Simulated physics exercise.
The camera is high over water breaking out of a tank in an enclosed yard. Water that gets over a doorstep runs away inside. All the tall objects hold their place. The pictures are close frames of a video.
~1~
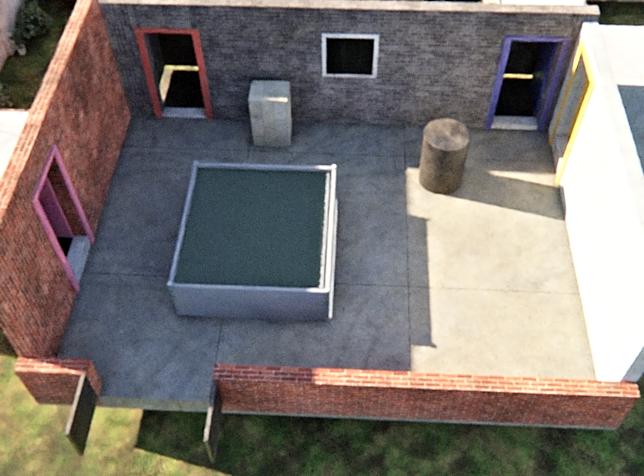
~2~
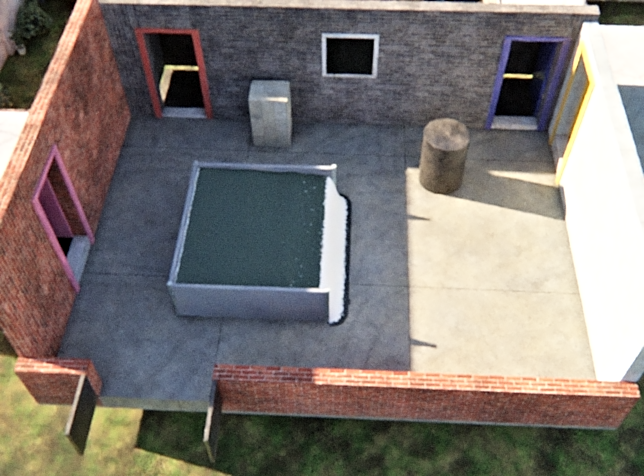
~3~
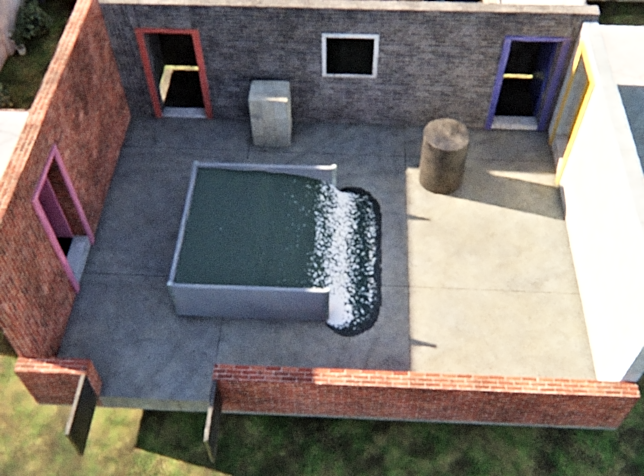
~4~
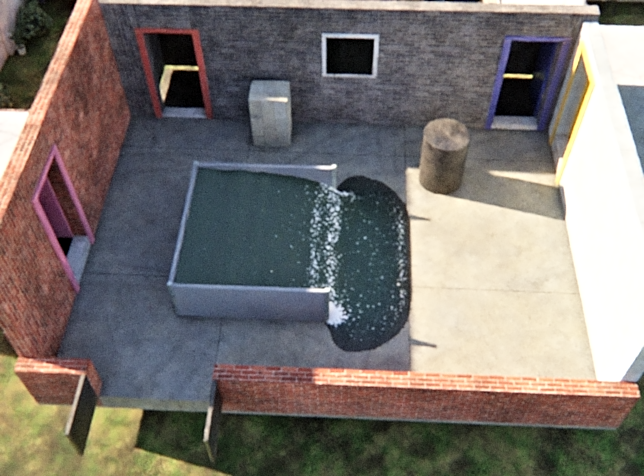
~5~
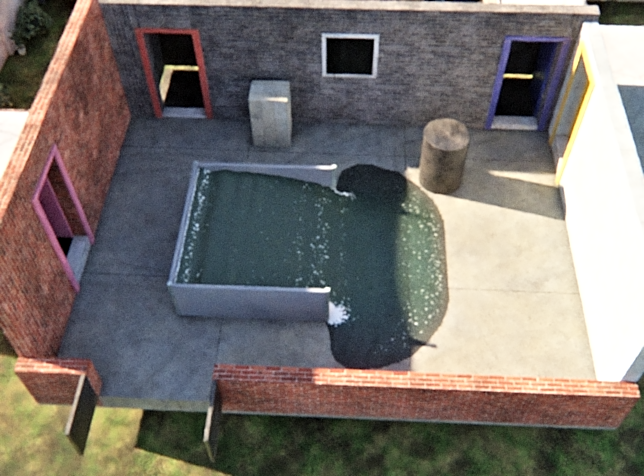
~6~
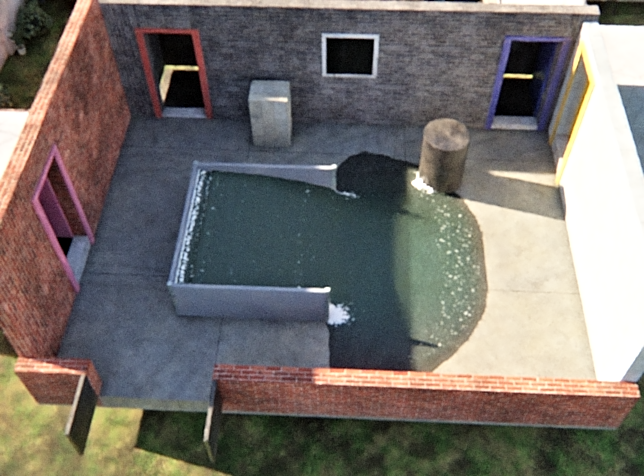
Dark green water pours from the tank's open right side and spreads across the walled yard.
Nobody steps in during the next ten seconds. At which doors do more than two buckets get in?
In the end: The blue door lets in a lot; the pink door admits no more than that; the red door admits no more than that; the yellow door admits no more than that.
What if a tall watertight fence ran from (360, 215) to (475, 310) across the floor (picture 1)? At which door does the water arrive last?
Last comes the pink one.
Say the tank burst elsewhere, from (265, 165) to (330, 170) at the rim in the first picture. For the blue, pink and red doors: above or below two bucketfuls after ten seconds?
In short: The blue one lets more in, the pink one keeps below it, the red one is over.
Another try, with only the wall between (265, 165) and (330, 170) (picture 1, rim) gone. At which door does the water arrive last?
It is the one in pink.
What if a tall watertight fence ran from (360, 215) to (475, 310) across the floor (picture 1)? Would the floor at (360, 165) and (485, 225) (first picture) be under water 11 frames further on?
In that order: Covered, wet.
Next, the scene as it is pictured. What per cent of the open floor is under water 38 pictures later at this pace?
About 70 per cent.
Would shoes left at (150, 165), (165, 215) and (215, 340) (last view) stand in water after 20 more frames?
One after the other: Free of water, no water, no water.
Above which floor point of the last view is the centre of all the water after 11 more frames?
I would point to (407, 259).
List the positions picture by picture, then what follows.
The first frame shows still water in the open tank at (257, 226).
In the second frame, the front is at (338, 196), out from the gap at (329, 245).
In the third frame, the front is at (357, 192), out from the gap at (329, 247).
In the fourth frame, the front is at (361, 180), out from the gap at (329, 248).
In the fifth frame, the front is at (396, 177), out from the gap at (329, 249).
In the sixth frame, water pours out at (329, 249) and has run to (471, 219).
A moment on, water covers 45 % of the floor; the blue door not reached, the pink door not reached, the red door not reached, the yellow door not reached.
Next, water covers 50 % of the floor; the blue door wet at the sill, nothing in, the pink door not reached, the red door not reached, the yellow door wet at the sill, nothing in.
Then, water covers 55 % of the floor; the blue door far over two buckets in, the pink door not reached, the red door not reached, the yellow door wet at the sill, nothing in.
Later, water covers 70 % of the floor; the blue door far over two buckets in, the pink door not reached, the red door not reached, the yellow door wet at the sill, nothing in.
In the end, water covers 95 % of the floor; the blue door far over two buckets in, the pink door wet at the sill, nothing in, the red door under two buckets in, the yellow door wet at the sill, nothing in.
